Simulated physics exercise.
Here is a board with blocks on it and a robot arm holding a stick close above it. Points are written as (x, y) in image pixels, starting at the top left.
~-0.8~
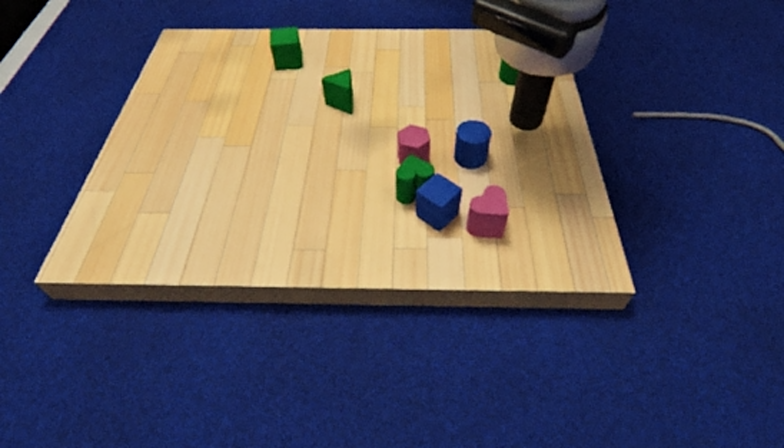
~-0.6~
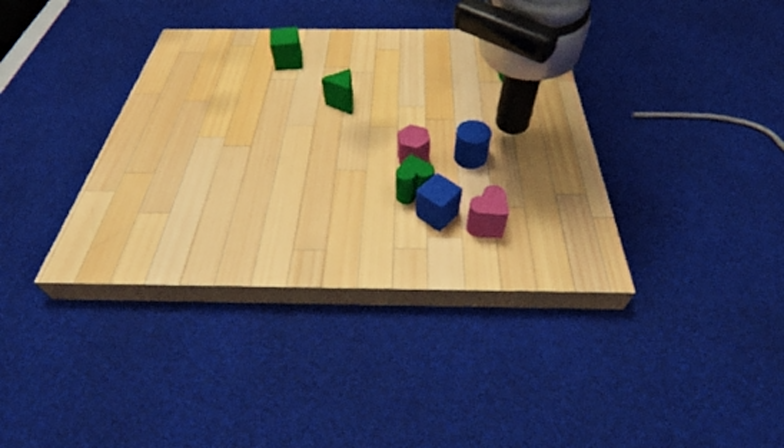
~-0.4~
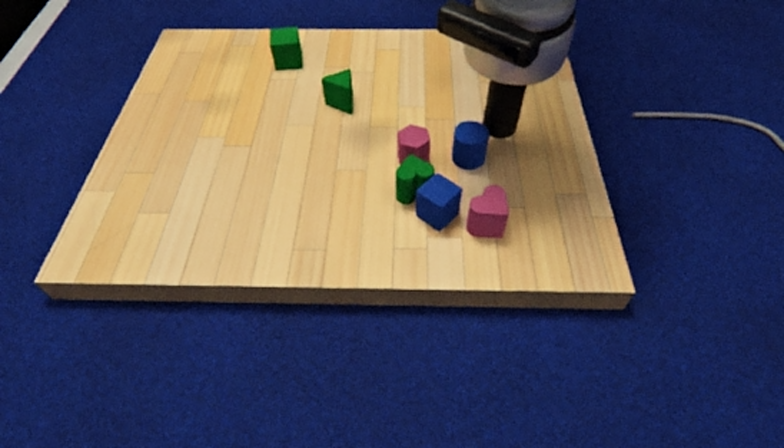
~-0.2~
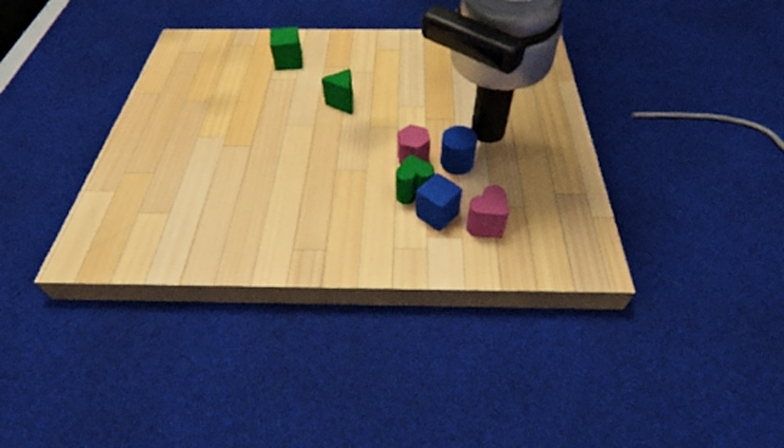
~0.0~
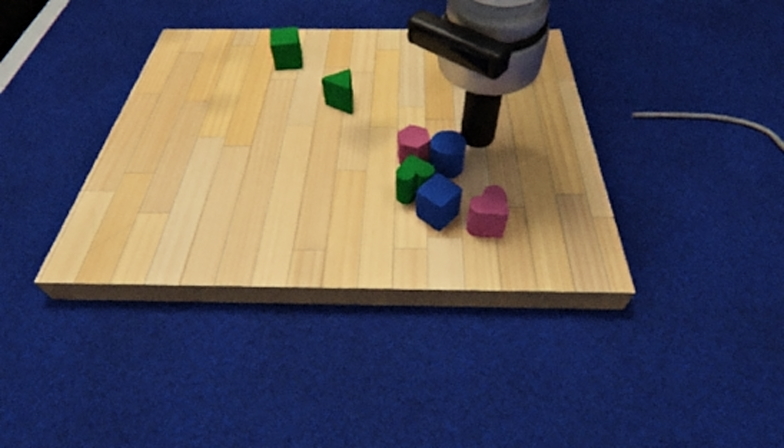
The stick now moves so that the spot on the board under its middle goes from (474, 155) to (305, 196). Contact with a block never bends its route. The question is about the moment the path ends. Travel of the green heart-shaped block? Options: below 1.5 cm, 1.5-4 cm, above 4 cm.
The block winds up beyond 4 cm from where it is now.
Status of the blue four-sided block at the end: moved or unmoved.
By the time the path is finished, it has hardly shifted at all.
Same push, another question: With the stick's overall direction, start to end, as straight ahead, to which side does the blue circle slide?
It's pushed left.
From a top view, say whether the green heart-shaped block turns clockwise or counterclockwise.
Counterclockwise rotation.
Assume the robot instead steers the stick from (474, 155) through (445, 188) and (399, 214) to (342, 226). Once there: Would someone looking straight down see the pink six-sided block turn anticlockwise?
No, it doesn't check out.
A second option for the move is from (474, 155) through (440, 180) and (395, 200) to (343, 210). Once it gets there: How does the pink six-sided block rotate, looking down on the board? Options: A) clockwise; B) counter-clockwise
My pick is A.
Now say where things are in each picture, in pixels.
Stick's lower end at (525, 120); pink six-sided block at (414, 135); green heart-shaped block at (414, 168); blue four-sided block at (439, 189); blue circle at (474, 131), in the first frame.
Stick at (512, 124); blocks still, in the second frame.
Stick at (499, 128); blue circle at (472, 132), in the third frame.
Stick at (488, 132); blue circle at (460, 137), in the fourth frame.
Stick at (477, 137); pink six-sided block at (414, 135); green heart-shaped block at (414, 168); blue four-sided block at (439, 189); blue circle at (449, 141), in the fifth frame.
The first path, step by step. One third of the way, stick at (420, 151); pink six-sided block at (388, 138), turned 80° clockwise; green heart-shaped block at (394, 189), turned 25° anticlockwise; blue circle at (399, 164).
Two thirds of the way, stick at (361, 165); pink six-sided block at (351, 135); green heart-shaped block at (388, 202), turned 60° anticlockwise; blue circle at (360, 184).
At the end, stick at (301, 179); pink six-sided block at (350, 135), turned 140° clockwise; green heart-shaped block at (388, 202), turned 60° anticlockwise; blue four-sided block still; blue circle at (355, 187).
